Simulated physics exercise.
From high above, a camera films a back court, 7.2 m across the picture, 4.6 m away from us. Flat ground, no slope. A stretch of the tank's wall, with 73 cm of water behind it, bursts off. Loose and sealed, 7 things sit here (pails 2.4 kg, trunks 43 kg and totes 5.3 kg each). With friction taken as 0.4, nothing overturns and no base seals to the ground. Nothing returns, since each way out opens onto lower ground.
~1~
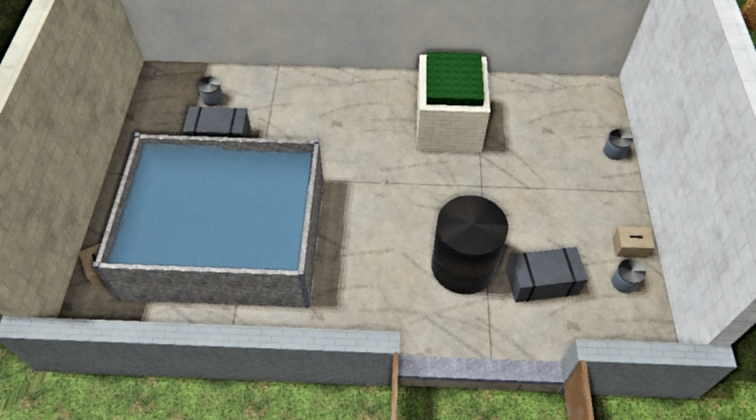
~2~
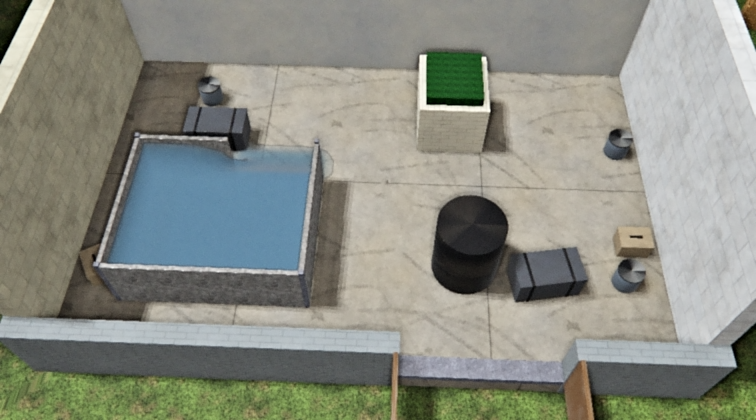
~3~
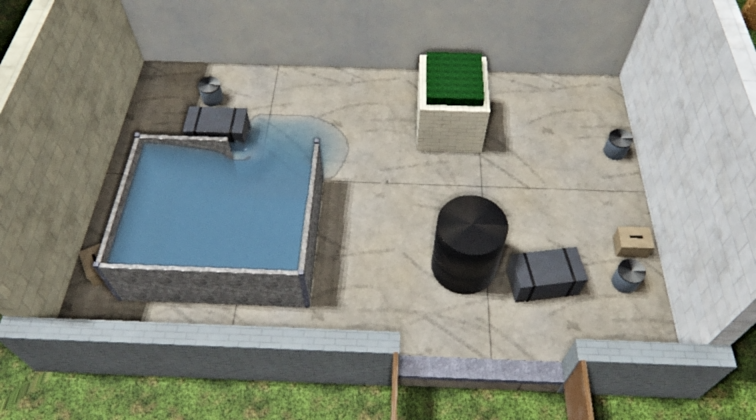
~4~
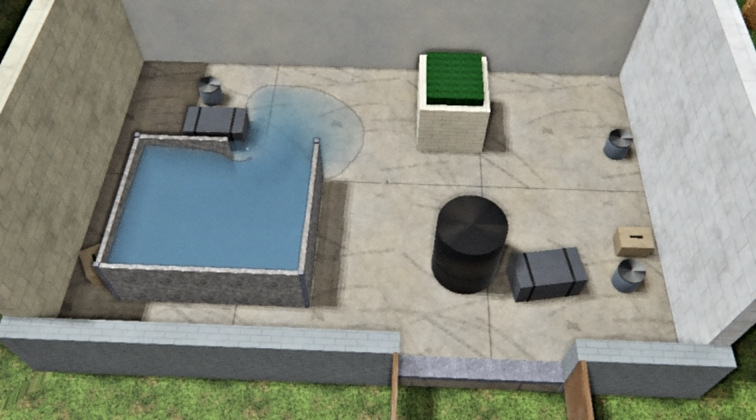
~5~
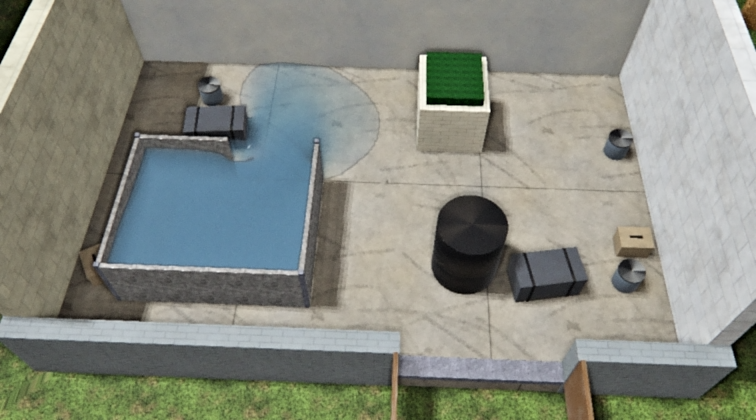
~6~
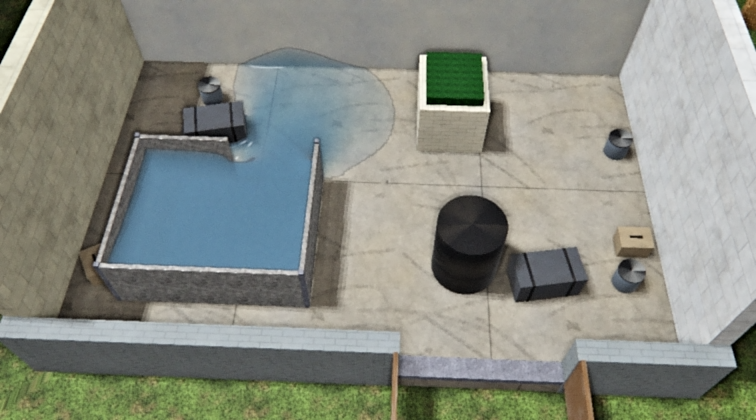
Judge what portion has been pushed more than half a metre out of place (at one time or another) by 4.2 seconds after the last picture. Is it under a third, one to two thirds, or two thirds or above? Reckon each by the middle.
A person watching would say the great majority, two thirds or more.
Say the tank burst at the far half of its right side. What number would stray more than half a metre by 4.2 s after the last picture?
The answer would then be 4.
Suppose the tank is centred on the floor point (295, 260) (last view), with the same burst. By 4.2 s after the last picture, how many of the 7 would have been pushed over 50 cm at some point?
Result: 5.
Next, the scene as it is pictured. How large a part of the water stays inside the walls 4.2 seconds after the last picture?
100 % or so.
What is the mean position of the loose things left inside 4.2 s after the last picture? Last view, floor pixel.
Around (399, 270).
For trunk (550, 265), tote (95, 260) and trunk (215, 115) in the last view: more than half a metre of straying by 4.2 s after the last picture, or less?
In order: Not as far, farther and not as far.
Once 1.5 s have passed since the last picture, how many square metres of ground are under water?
About 16 m2 is covered.
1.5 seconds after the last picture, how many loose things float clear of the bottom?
Total: 0.
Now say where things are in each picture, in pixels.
In the first picture, a trunk at (215, 120), on the bottom; a pail at (209, 84) rests on the ground; water covers 3.9 m2; 0 of 7 have shifted.
In the second picture, a trunk at (215, 120), on the bottom; a pail at (209, 84) rests on the ground; water covers 4.6 m2; 0 of 7 have shifted.
In the third picture, a trunk at (215, 120) rests on the ground; a pail at (209, 84) rests on the ground; 5.5 m2 under water; 0 of 7 have shifted.
In the fourth picture, a trunk at (215, 119) rests on the ground; a pail at (209, 84), on the bottom; water covers 6.6 m2; 0 of 7 have shifted.
In the fifth picture, a trunk at (215, 118) rests on the ground; a pail at (209, 84) rests on the ground; 8.0 m2 under water; 0 of 7 have shifted.
In the sixth picture, a trunk at (213, 117), on the bottom, 6 cm from its start; a pail at (209, 84) rests on the ground; 9.0 m2 under water; 1 of 7 have shifted.
Then, 0.4 s after the last picture 0 of 7 are over 50 cm from their spots; 0 afloat.
Then, 1.5 s after the last picture 0 of 7 are over 50 cm from their spots; 0 afloat.
Then, 2.8 s after the last picture 2 of 7 are over 50 cm from their spots; 2 afloat.
Then, 4.2 s after the last picture 5 of 7 are over 50 cm from their spots, and 5 have been at some point; 5 afloat.
